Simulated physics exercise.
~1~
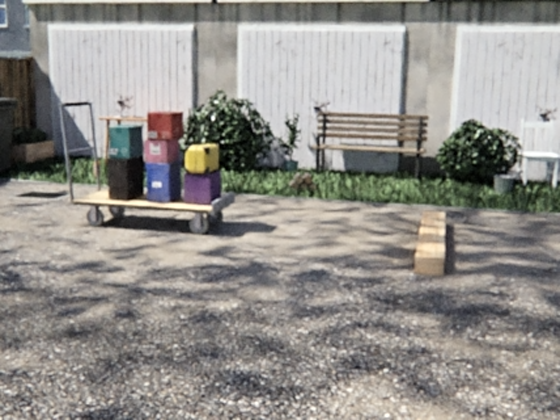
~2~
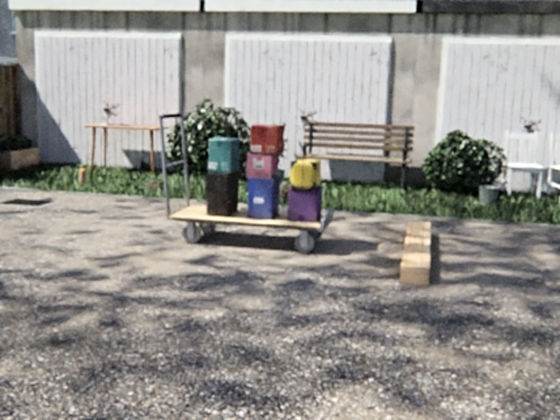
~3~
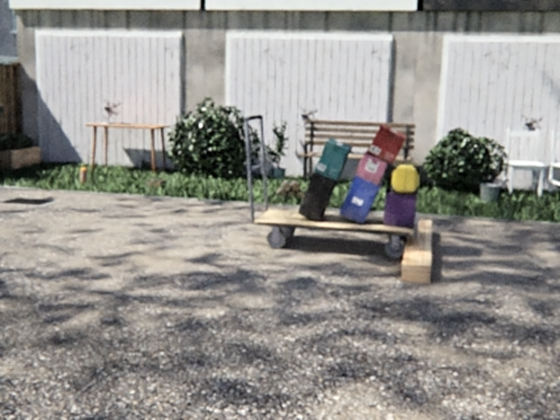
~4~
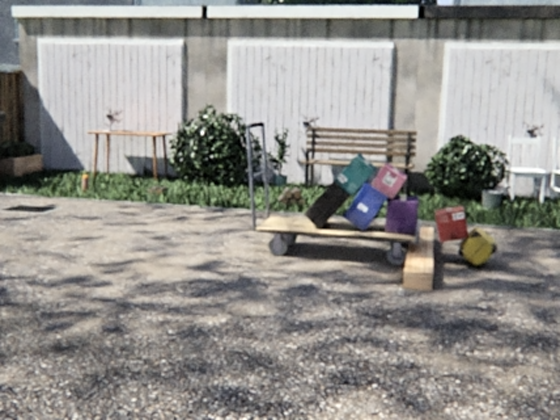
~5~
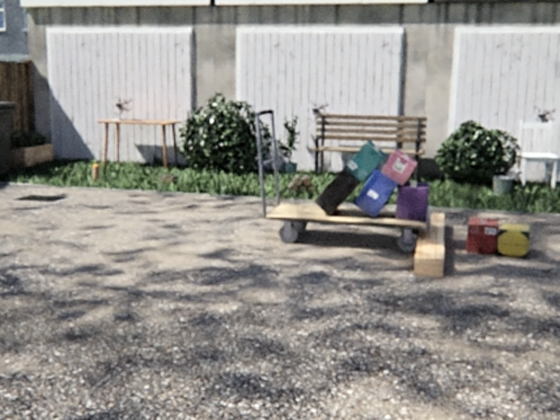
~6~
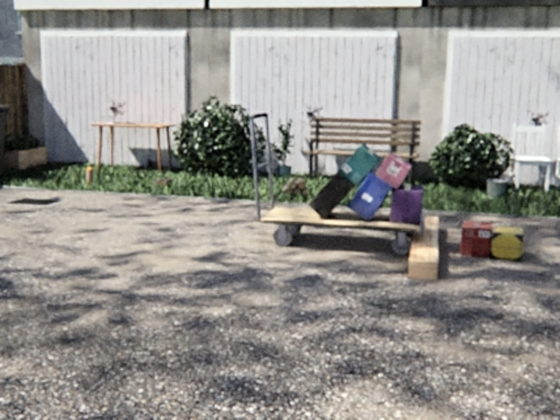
To begin with, a flat trolley stacked with seven colourful boxes and cases rolls to the right across sunlit ground, towards a low wooden kerb, with a bench and bushes behind. The trolley reaches the kerb and stops, and its load tips forward. The red carton and the yellow suitcase pitch off the front and tumble over the kerb. Behind them, the teal, pink, blue and black boxes slump to the right against the purple one. Finally, everything is still, with the red and yellow pieces side by side on the ground beyond the kerb and the other five still aboard.
